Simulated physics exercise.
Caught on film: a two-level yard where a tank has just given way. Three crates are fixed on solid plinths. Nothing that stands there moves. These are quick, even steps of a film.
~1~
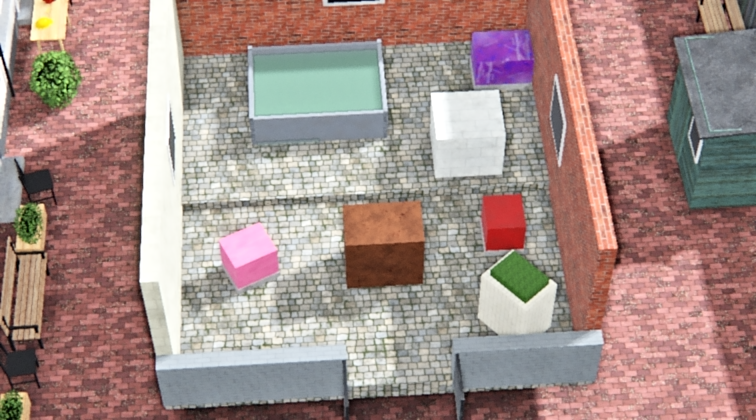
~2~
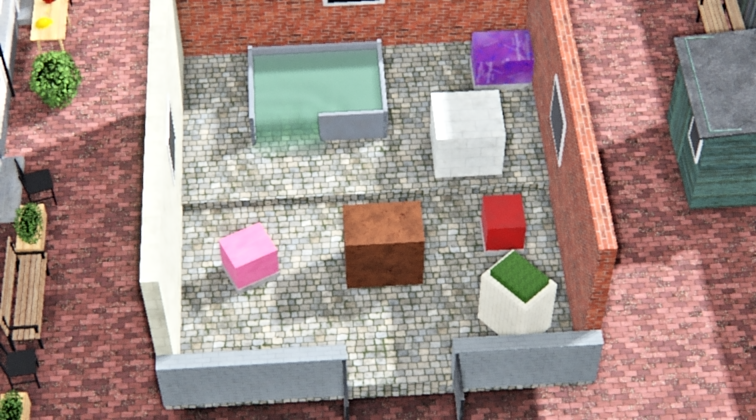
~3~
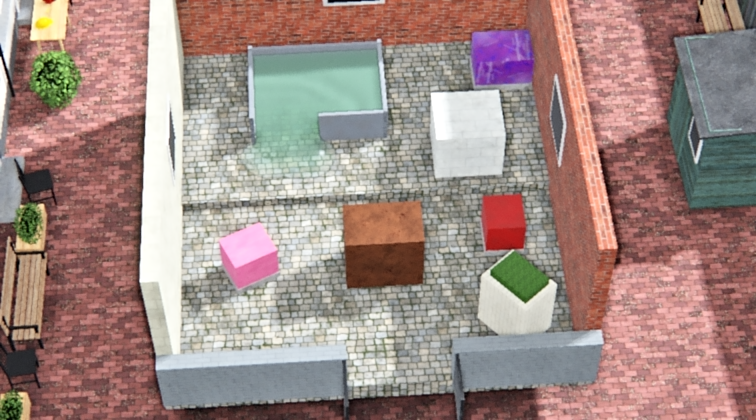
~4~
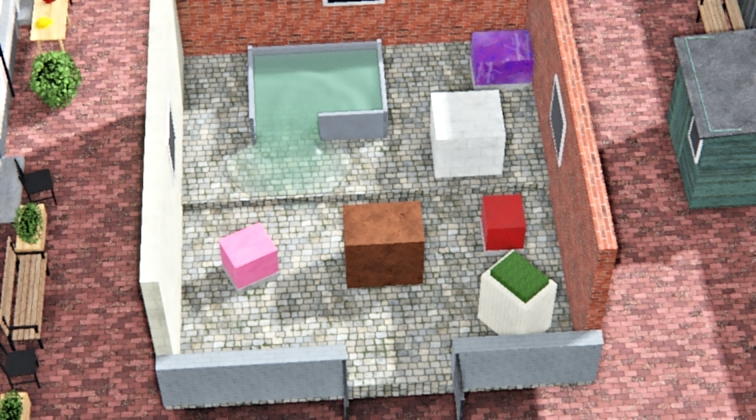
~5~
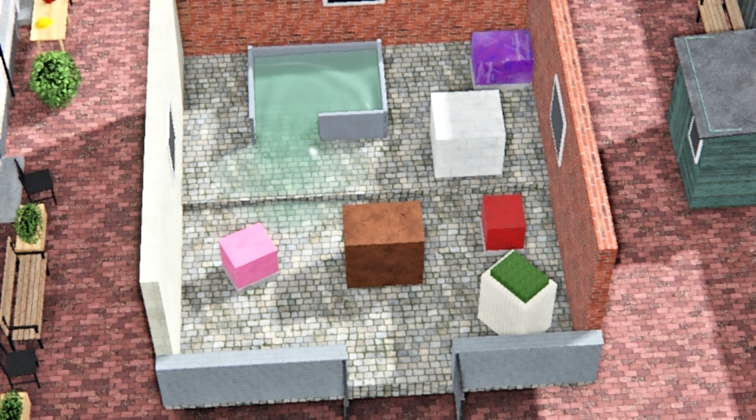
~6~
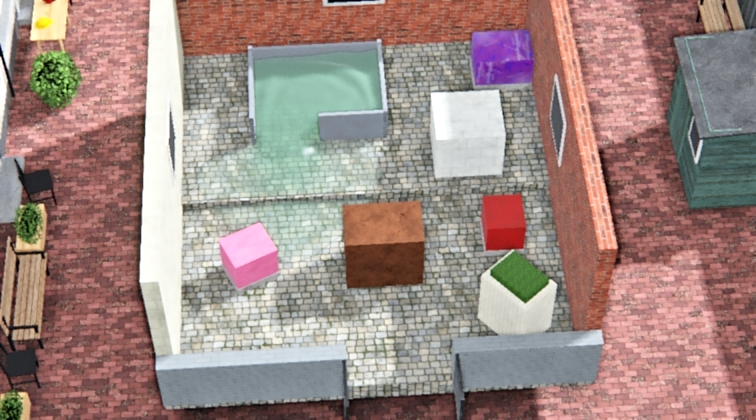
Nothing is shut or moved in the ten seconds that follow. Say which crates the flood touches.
One by one: The pink crate is soaked; the purple crate keeps dry; the red crate keeps dry.
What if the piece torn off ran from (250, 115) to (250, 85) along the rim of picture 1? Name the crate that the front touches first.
I say the pink-painted one.
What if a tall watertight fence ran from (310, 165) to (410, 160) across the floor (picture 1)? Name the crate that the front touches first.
I say the pink crate.
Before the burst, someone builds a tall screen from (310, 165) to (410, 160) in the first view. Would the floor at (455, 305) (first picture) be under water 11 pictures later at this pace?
There: Dry.
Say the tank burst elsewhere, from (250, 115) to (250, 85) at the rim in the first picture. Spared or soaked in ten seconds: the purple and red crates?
The purple crate gets wet; the red crate is safe.
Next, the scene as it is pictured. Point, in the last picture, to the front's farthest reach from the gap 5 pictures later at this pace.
Close to (281, 365).
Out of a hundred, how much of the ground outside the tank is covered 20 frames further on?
Close to 50 %.
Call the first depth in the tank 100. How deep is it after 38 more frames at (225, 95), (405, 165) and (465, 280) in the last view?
In that order: 0, 0 and 2 per cent.
A moment on, water covers 25 % of the floor; the pink crate water round its plinth, the purple crate not reached, the red crate not reached.
Next, water covers 40 % of the floor; the pink crate water round its plinth, the purple crate not reached, the red crate water round its plinth.
Then, water covers 50 % of the floor; the pink crate water round its plinth, the purple crate not reached, the red crate water round its plinth.
Later, water covers 60 % of the floor; the pink crate water round its plinth, the purple crate not reached, the red crate water round its plinth.
In the end, water covers 65 % of the floor; the pink crate was topped, the purple crate stayed above the water, the red crate stayed above the water.
